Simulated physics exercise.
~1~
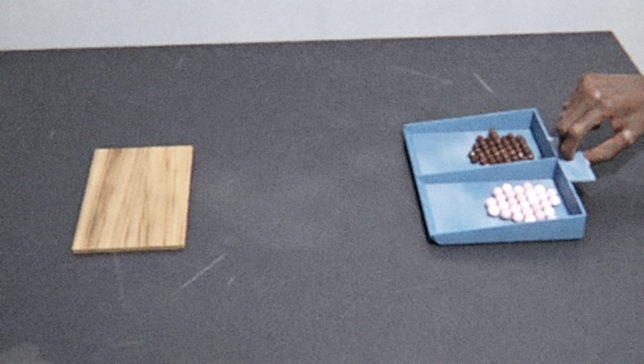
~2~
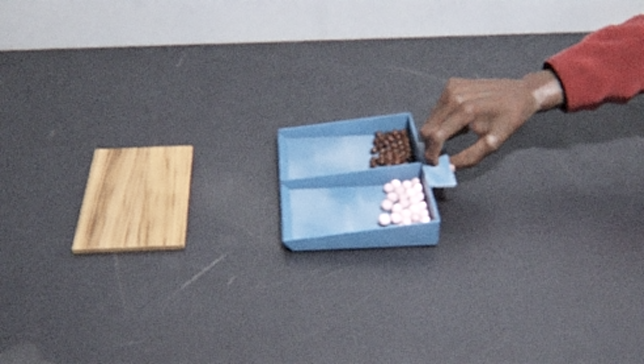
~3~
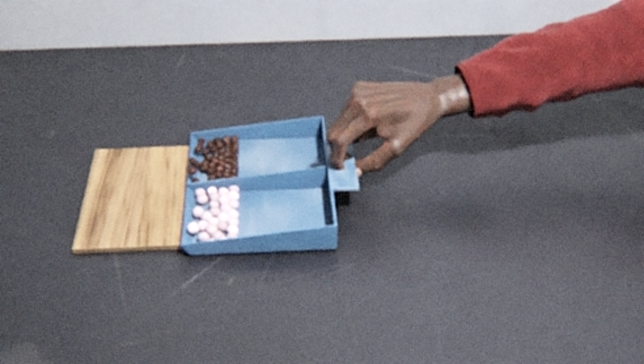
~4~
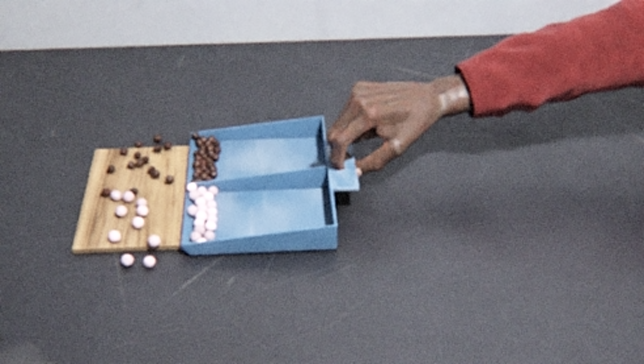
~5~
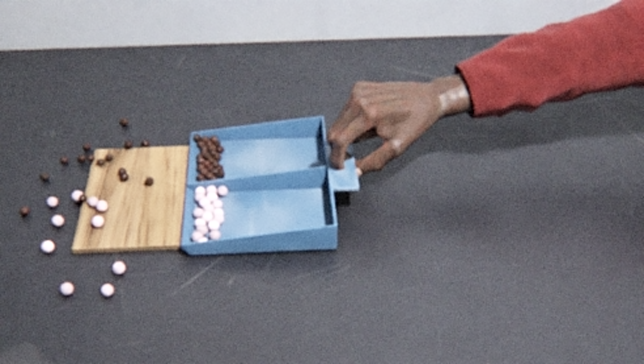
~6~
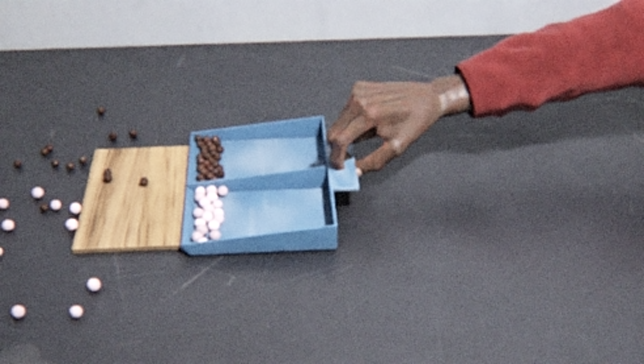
The clip opens on a dark tabletop, where a hand holds the tab of a blue divided tray, with dark brown pieces in the back compartment and pale pink ones in the front. The hand pushes the tray left towards a flat wooden board. The tray stops against the board, and both groups slide forward to its low rim. Roughly a third of each group spills over the rim, scattering across the board and onto the table beyond. A few brown pieces end up resting on the board, while the remaining pieces stay bunched inside the stationary tray, still held by the hand.
